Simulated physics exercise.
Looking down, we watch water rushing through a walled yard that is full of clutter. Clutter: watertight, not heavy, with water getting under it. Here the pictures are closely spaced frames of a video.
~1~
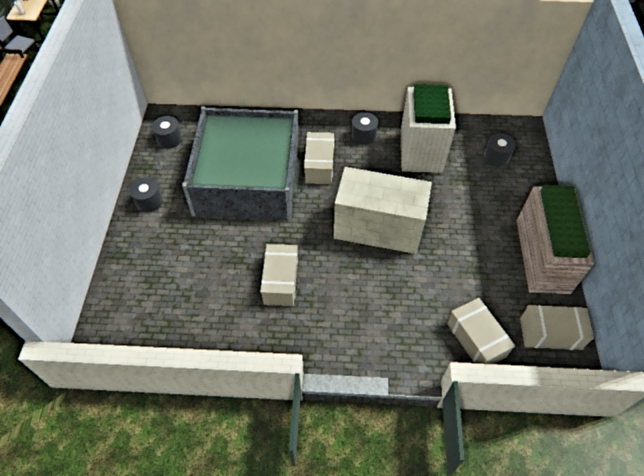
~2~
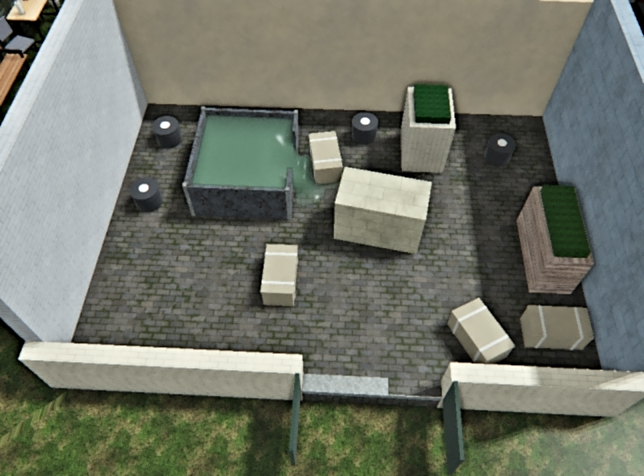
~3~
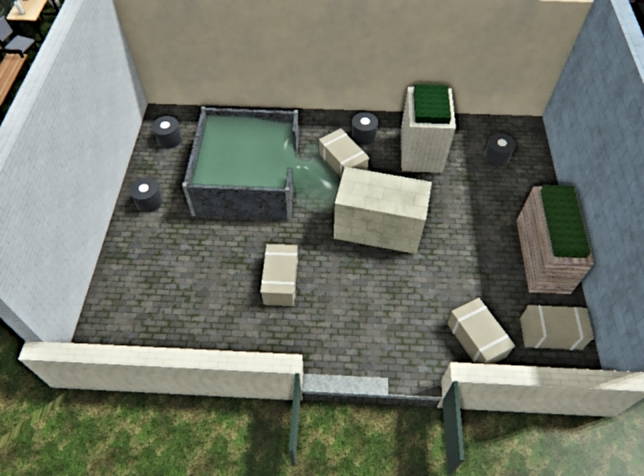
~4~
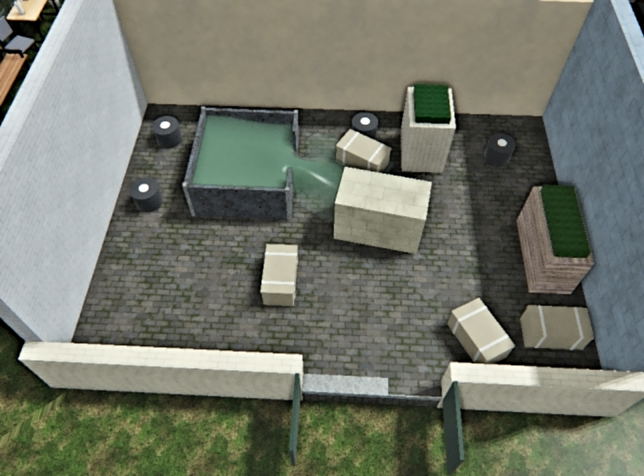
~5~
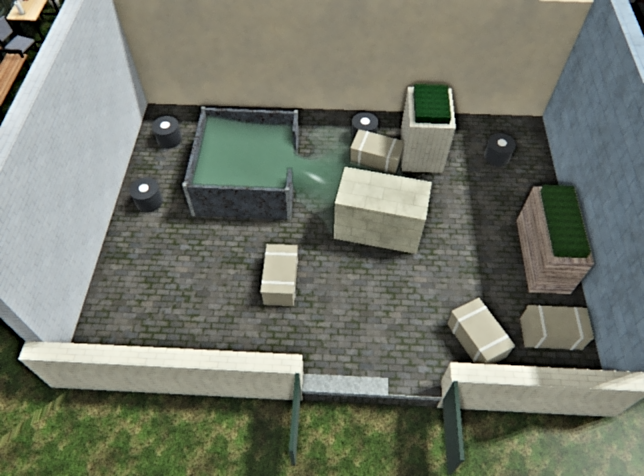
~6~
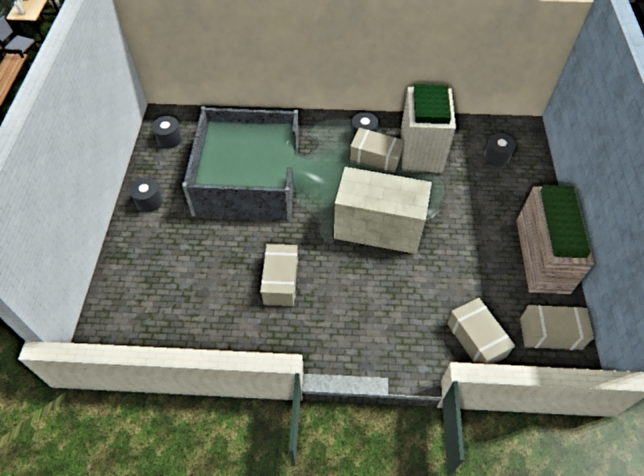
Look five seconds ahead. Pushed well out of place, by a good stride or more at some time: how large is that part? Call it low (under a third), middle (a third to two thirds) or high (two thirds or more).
Middle.
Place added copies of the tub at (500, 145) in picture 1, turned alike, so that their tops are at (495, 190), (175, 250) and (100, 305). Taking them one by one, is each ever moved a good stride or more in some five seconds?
So, in order, the copies go a long way, nowhere much, nowhere much.
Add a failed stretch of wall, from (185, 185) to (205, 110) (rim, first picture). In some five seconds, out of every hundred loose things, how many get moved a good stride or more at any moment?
Estimate: Close to 40 in a hundred.
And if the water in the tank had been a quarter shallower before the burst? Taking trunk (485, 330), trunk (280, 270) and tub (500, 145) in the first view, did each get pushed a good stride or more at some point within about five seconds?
The first came up short, the next came up short, and the last came up short.
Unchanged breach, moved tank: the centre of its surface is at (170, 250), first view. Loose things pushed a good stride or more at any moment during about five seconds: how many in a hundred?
That comes out at some 40 %.
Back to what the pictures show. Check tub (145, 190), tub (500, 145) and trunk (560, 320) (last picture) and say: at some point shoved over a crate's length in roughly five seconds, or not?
One, under that distance; two, under that distance; three, displaced that much.
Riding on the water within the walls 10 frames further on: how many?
I make it 1 of them.
A moment on, 1 of 8 are well off their spots; 1 afloat.
Next, 1 of 8 are well off their spots; 1 afloat.
Later, 3 of 8 are well off their spots; 2 afloat.
In the end, 4 of 8 are well off their spots, and 5 have been at some point; 2 afloat.
